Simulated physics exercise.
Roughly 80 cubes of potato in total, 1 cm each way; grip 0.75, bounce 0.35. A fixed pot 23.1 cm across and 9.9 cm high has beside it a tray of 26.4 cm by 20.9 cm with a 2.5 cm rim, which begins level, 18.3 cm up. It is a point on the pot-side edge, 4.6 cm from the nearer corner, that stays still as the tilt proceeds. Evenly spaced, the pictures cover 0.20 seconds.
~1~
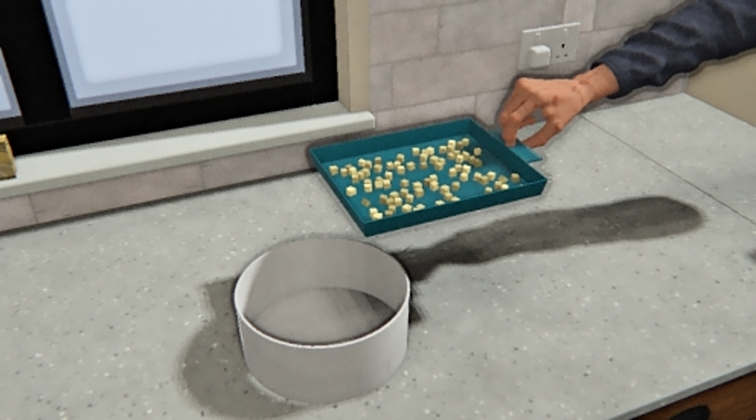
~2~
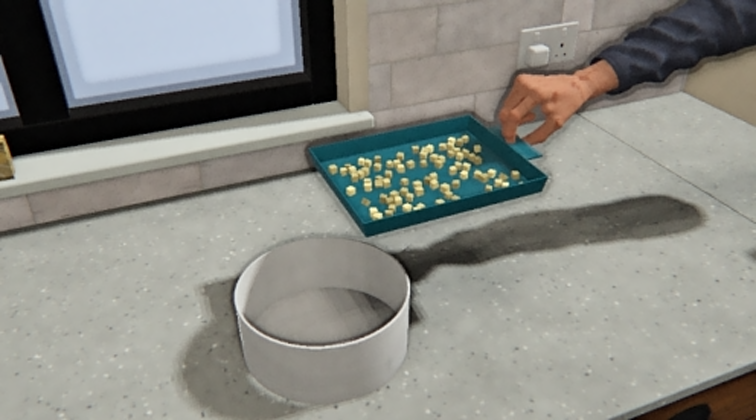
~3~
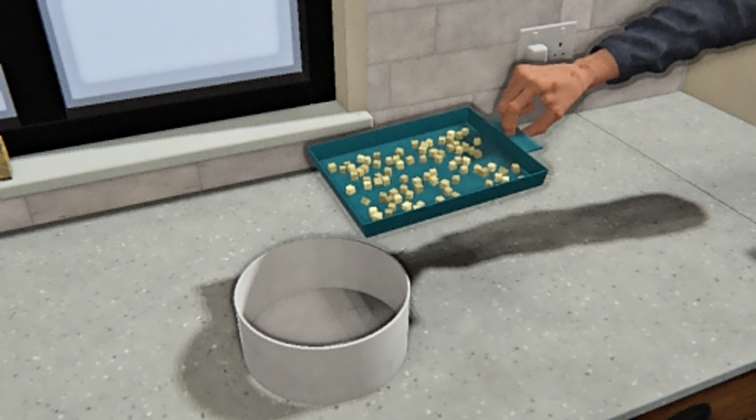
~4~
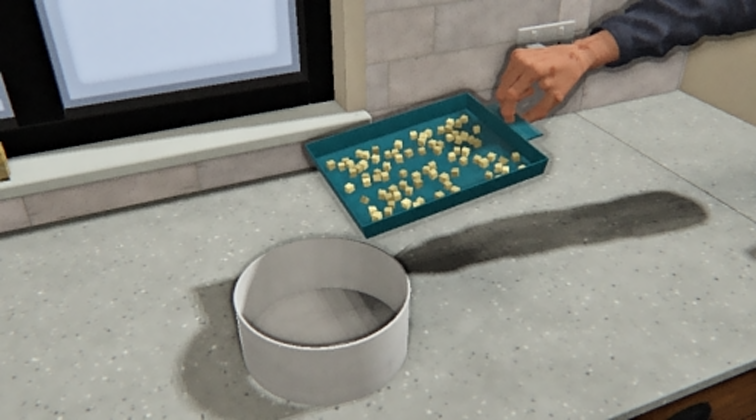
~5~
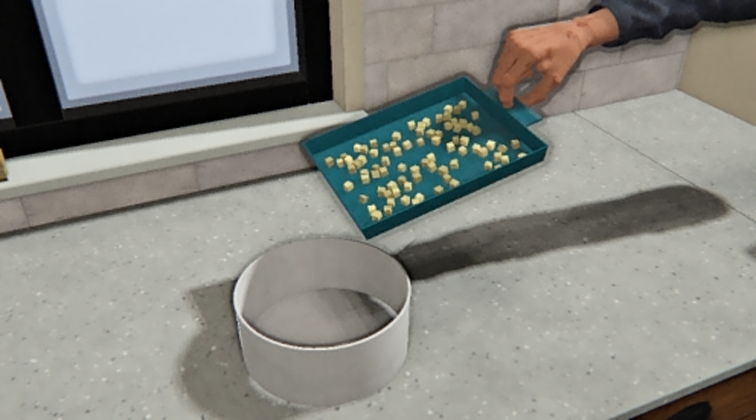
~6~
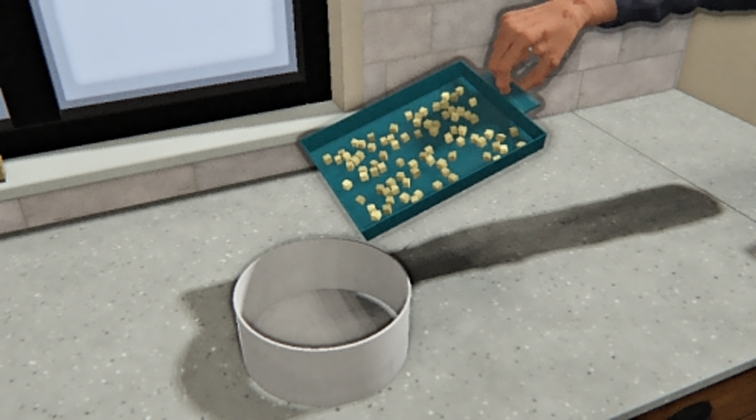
On a kitchen counter, a hand gradually tilts a teal tray of potato cubes leftward.
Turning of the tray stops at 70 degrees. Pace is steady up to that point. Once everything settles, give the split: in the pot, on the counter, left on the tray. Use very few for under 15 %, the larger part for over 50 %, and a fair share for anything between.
Pot: The larger part, counter: Very few, tray: A fair share.
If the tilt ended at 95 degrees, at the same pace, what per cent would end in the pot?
Near 95 %, then.
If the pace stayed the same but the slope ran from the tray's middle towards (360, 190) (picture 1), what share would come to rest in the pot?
35 %.
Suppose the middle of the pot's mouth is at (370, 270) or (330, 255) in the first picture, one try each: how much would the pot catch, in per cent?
Roughly 35 and 25 percent.
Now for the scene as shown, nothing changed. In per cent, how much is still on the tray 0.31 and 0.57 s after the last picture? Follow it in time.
About 100, 45.
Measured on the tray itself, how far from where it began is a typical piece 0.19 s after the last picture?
Roughly 1 cm.
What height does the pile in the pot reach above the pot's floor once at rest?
1.5 cm.
Then, 0.19 s after the last picture, tilt 46 degrees; the tray holds 100 %, the pot 0 %.
Then, 0.31 s after the last picture, tilt 63 degrees; the tray holds 100 %, the pot 0 %.
Then, 0.57 s after the last picture, tilt 70 degrees; the tray holds 45 %, the pot 45 %.
In the end, pot 60 %, counter 0 %, tray 40 %.
